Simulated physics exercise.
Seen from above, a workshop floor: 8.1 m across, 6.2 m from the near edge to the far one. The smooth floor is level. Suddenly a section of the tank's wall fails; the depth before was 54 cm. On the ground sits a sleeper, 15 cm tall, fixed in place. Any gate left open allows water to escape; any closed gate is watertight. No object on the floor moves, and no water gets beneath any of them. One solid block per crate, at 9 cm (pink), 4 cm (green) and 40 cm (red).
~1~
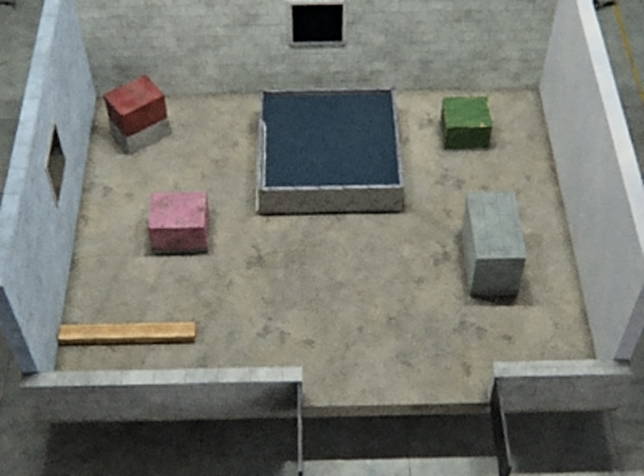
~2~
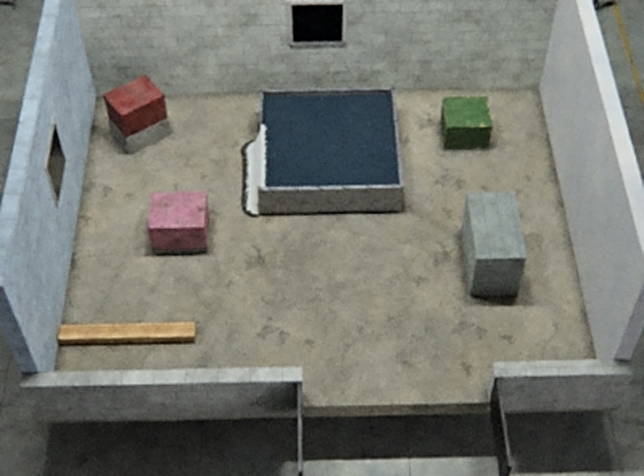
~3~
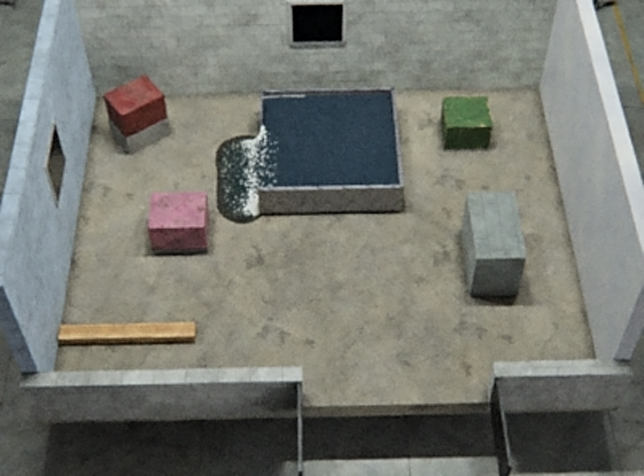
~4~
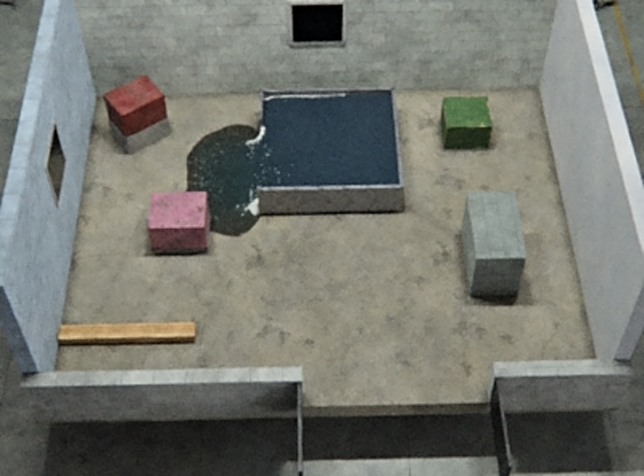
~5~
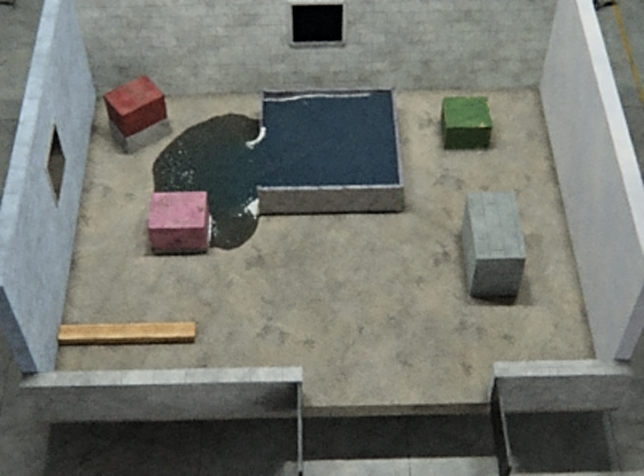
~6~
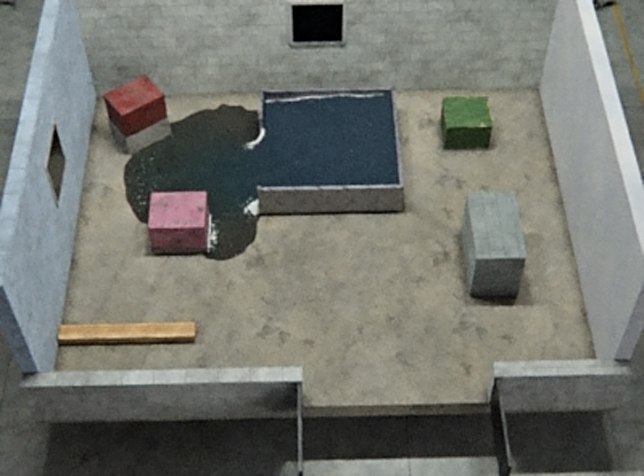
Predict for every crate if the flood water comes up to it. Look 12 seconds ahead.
My call: The pink crate ends up wet, the green crate ends up wet, the red crate ends up dry.
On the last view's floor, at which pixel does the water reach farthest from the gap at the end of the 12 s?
Around pixel (591, 385).
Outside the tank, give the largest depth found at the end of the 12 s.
Up to some 10 cm.
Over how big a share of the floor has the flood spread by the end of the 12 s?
I'd say around 100 %.
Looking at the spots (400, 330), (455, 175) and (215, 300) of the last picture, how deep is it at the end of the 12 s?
About 3, 5 and 7 cm respectively.
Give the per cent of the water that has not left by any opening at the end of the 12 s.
94 %.
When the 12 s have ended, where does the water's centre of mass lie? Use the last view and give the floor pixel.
About (309, 218).
A moment later water covers 20 % of the floor and is deepest (34 cm) near (85, 175); pink plinth reached, green plinth not reached, red plinth reached.
Soon after water covers 25 % of the floor and is deepest (36 cm) near (93, 191); pink plinth reached, green plinth not reached, red plinth reached.
Next water covers 40 % of the floor and is deepest (38 cm) near (97, 101); pink plinth reached, green plinth not reached, red plinth reached.
Later on water covers 75 % of the floor and is deepest (20 cm) near (74, 325); pink plinth reached, green plinth reached, red plinth reached.
At the end water covers 100 % of the floor and is deepest (10 cm) near (552, 249); highest at the pink plinth 23 cm, highest at the green plinth 6 cm, highest at the red plinth 24 cm.
